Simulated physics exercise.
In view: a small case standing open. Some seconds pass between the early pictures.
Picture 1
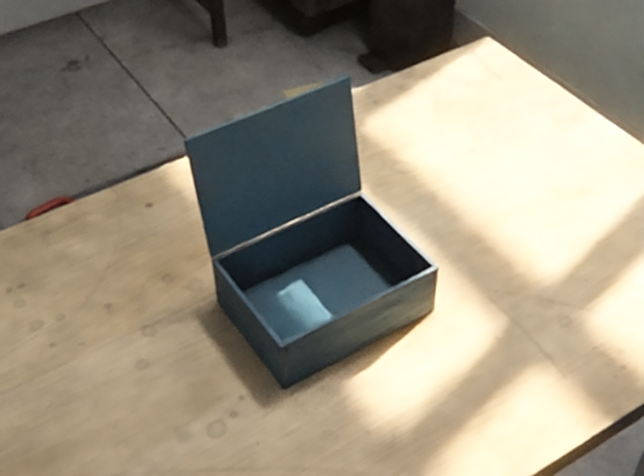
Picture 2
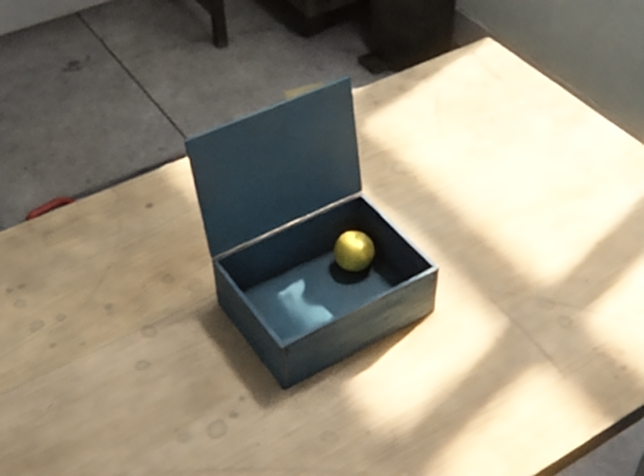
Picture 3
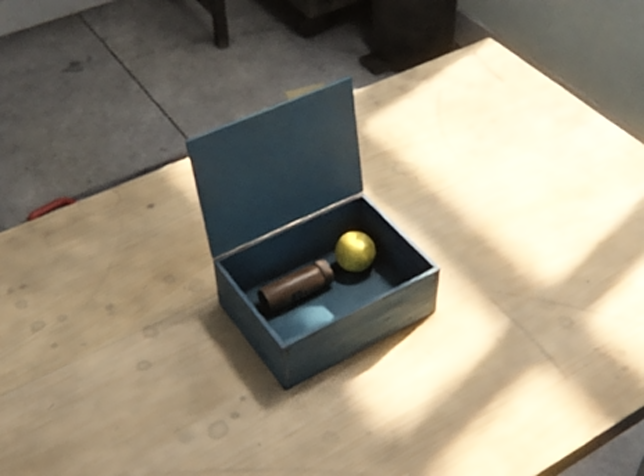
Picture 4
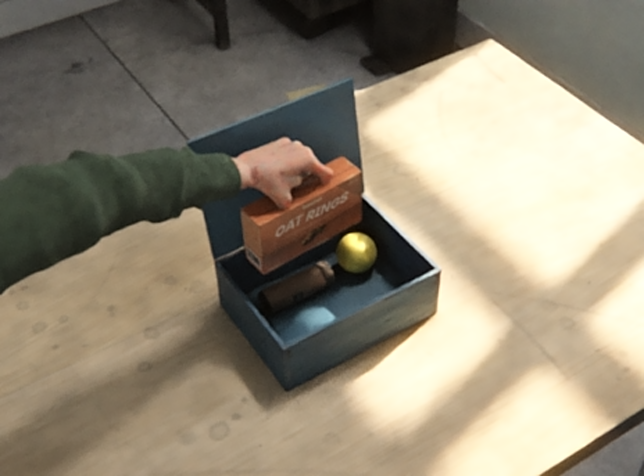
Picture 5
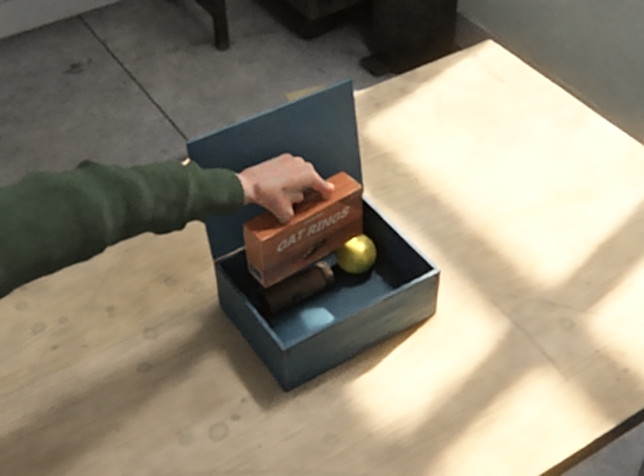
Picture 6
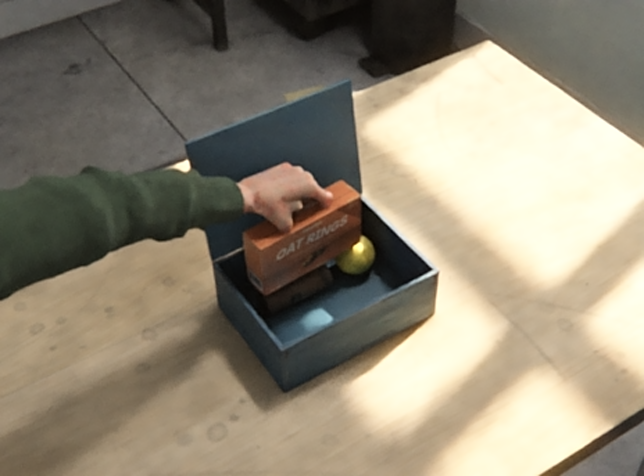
On a sunlit wooden table, a yellow ball and dark shaker appear in an open blue case before a hand lowers an orange packet.
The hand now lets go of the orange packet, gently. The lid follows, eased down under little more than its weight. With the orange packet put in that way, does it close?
The lid closes.
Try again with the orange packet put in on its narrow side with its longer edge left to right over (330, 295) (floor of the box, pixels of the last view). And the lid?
Then it closes.
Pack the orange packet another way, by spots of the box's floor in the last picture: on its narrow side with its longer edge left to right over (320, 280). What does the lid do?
Then it shuts flat.
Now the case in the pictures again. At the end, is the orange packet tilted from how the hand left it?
It tips.
Then, 1.20 s on from there, lid starting down; orange packet turned 18° from how it was put near (298, 242).
Then, 2.00 s on from there, lid 38° above the rim; orange packet turned 44° from how it was put near (318, 274); yellow apple shifted a little.
Then, 2.30 s on from there, lid 14° above the rim; orange packet on its side near (326, 317).
In the end, lid shut; toppled in the box, orange packet; the other 2 unmoved. At the end, from the last picture's camera, orange packet near (325, 318).
